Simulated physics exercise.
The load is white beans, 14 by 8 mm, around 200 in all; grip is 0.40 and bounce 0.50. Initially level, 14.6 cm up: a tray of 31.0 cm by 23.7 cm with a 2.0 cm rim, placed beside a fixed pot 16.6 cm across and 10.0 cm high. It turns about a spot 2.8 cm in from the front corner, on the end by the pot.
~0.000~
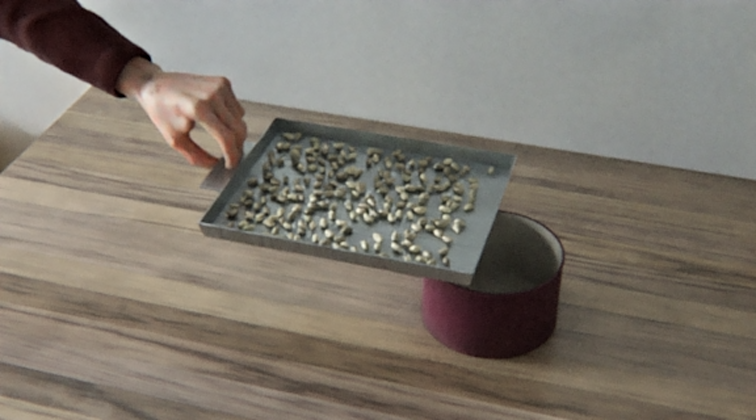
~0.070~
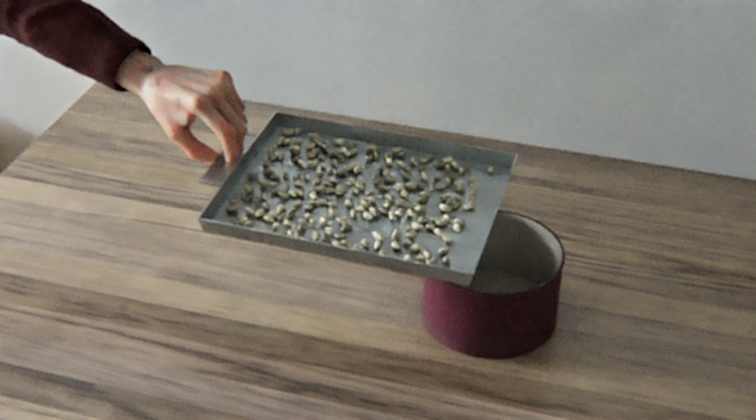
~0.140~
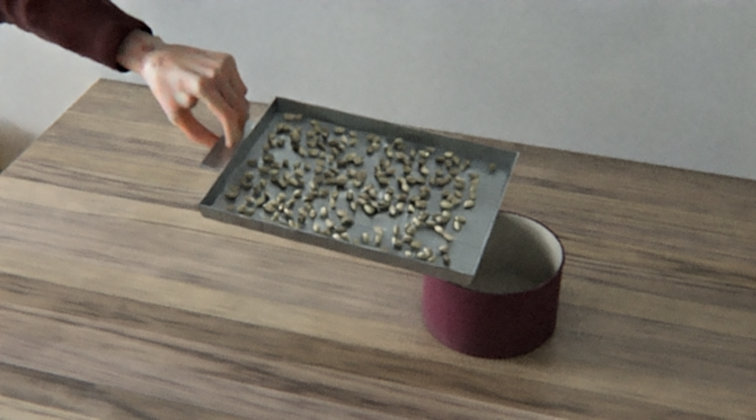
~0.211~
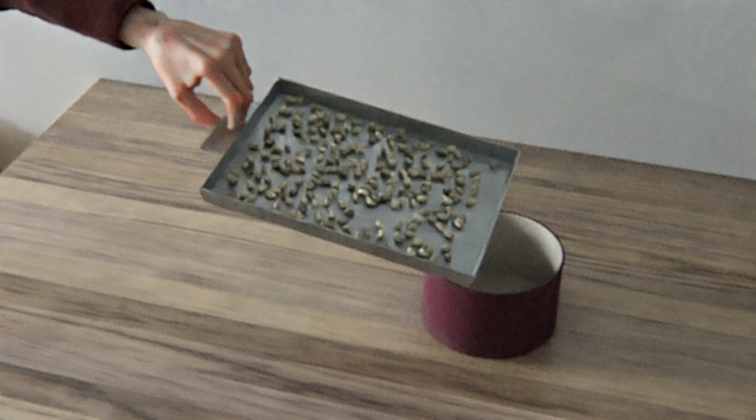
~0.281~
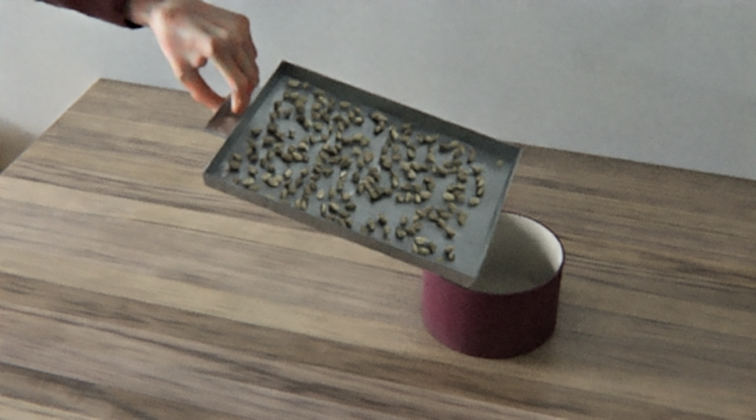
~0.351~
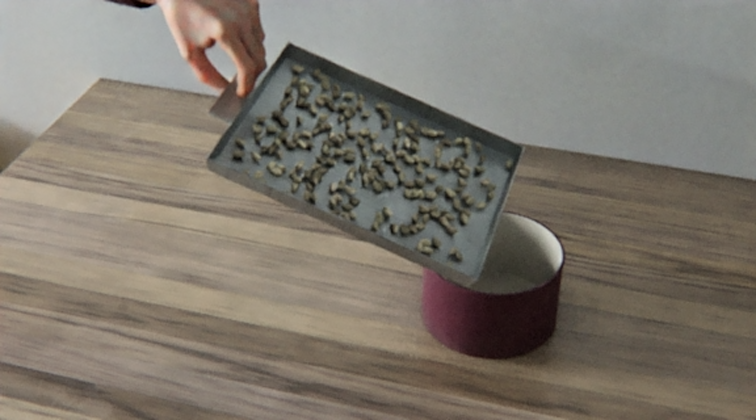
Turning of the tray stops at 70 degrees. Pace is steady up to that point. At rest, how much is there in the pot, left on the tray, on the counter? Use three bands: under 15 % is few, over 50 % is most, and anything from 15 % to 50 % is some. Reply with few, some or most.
Pot: Few, tray: Most, counter: Some.
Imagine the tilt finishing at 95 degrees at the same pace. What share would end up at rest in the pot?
I'd say close to 25 percent.
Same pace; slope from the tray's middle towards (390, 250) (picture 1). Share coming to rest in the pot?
That comes to around 0 per cent.
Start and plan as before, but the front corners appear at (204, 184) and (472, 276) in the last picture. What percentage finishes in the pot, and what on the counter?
Pot 0, counter 75.
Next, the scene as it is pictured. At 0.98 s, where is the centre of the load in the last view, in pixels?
Expected load position: Near (494, 227).
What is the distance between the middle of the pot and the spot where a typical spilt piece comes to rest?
I'd say around 22 centimetres.
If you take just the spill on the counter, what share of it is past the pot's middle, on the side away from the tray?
90 per cent.
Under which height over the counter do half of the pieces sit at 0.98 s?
Median height: Approx. 18 cm.
Then, at 0.73 s, tilt 44 degrees; the tray holds 100 %, the pot 0 %.
Then, at 0.98 s, tilt 60 degrees; the tray holds 85 %, the pot 0 %.
Then, at 1.34 s, tilt 70 degrees; the tray holds 65 %, the pot 5 %.
By 2.5 s all is still; pot 5 %, tray 65 %, counter 30 %.
